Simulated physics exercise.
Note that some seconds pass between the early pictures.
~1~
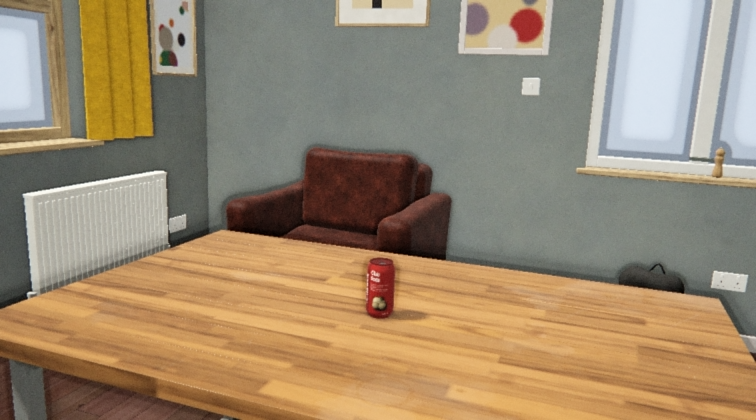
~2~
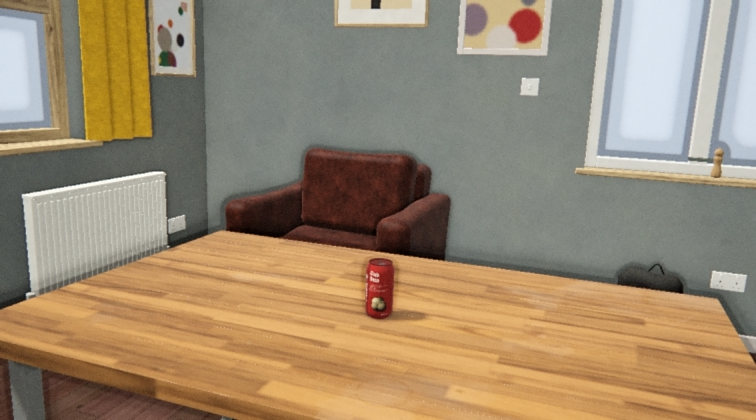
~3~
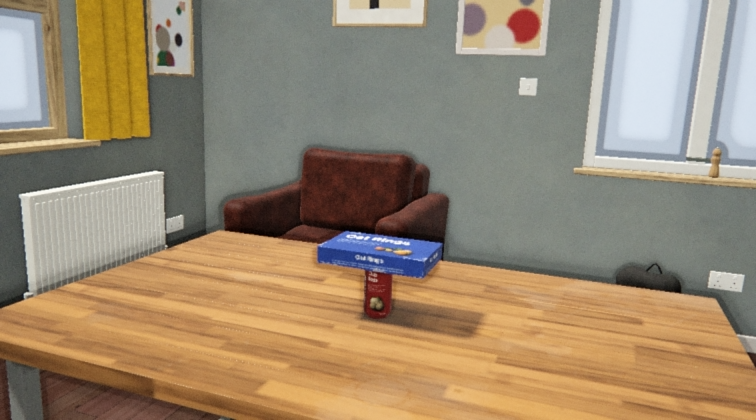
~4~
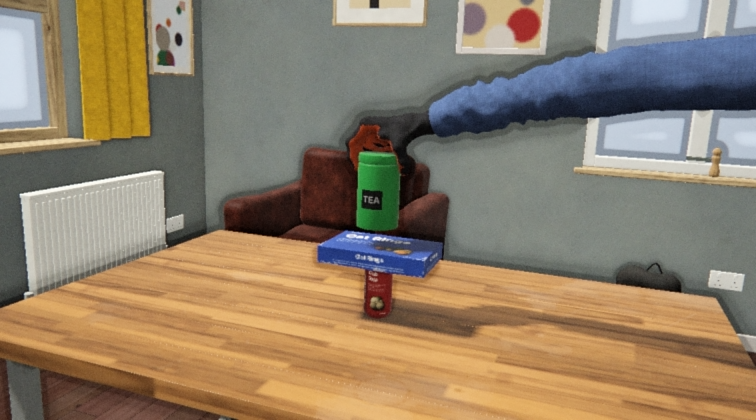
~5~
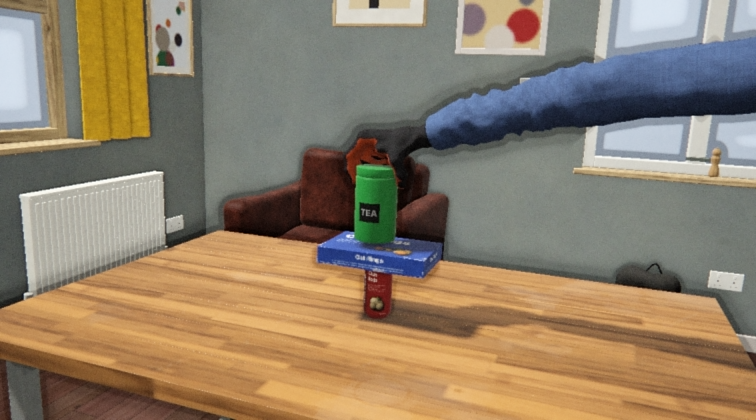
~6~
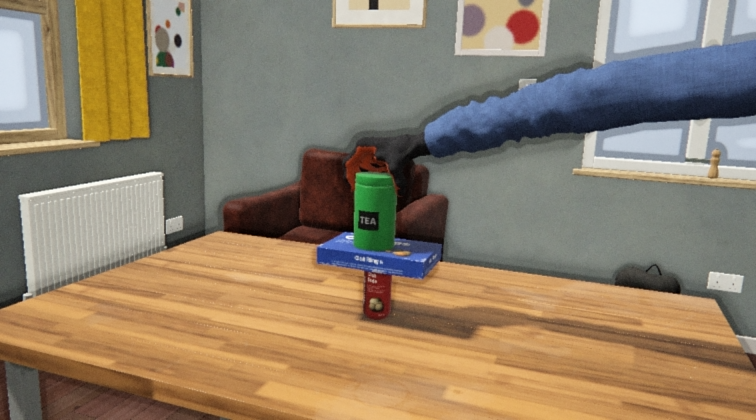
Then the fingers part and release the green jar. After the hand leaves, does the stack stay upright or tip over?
Pretty clearly, it is secure there.
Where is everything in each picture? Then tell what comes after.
The last thing is not in view yet; red can (381, 288), in the first picture.
The last thing is not in view yet; red can (380, 289), in the second picture.
The last thing is not in view yet; red can (378, 288), in the third picture.
On its way; green jar (379, 190); red can (378, 288), in the fourth picture.
On its way; green jar (376, 203); red can (378, 288), in the fifth picture.
In place under the hand; green jar (375, 211); red can (377, 289), in the sixth picture.
Then, 0.20 s on from there, no change.
Then, 0.40 s on from there, green jar resting near (375, 211).
In the end, all 3 unmoved. At the end, from the last picture's camera, green jar near (375, 211). The stack holds.
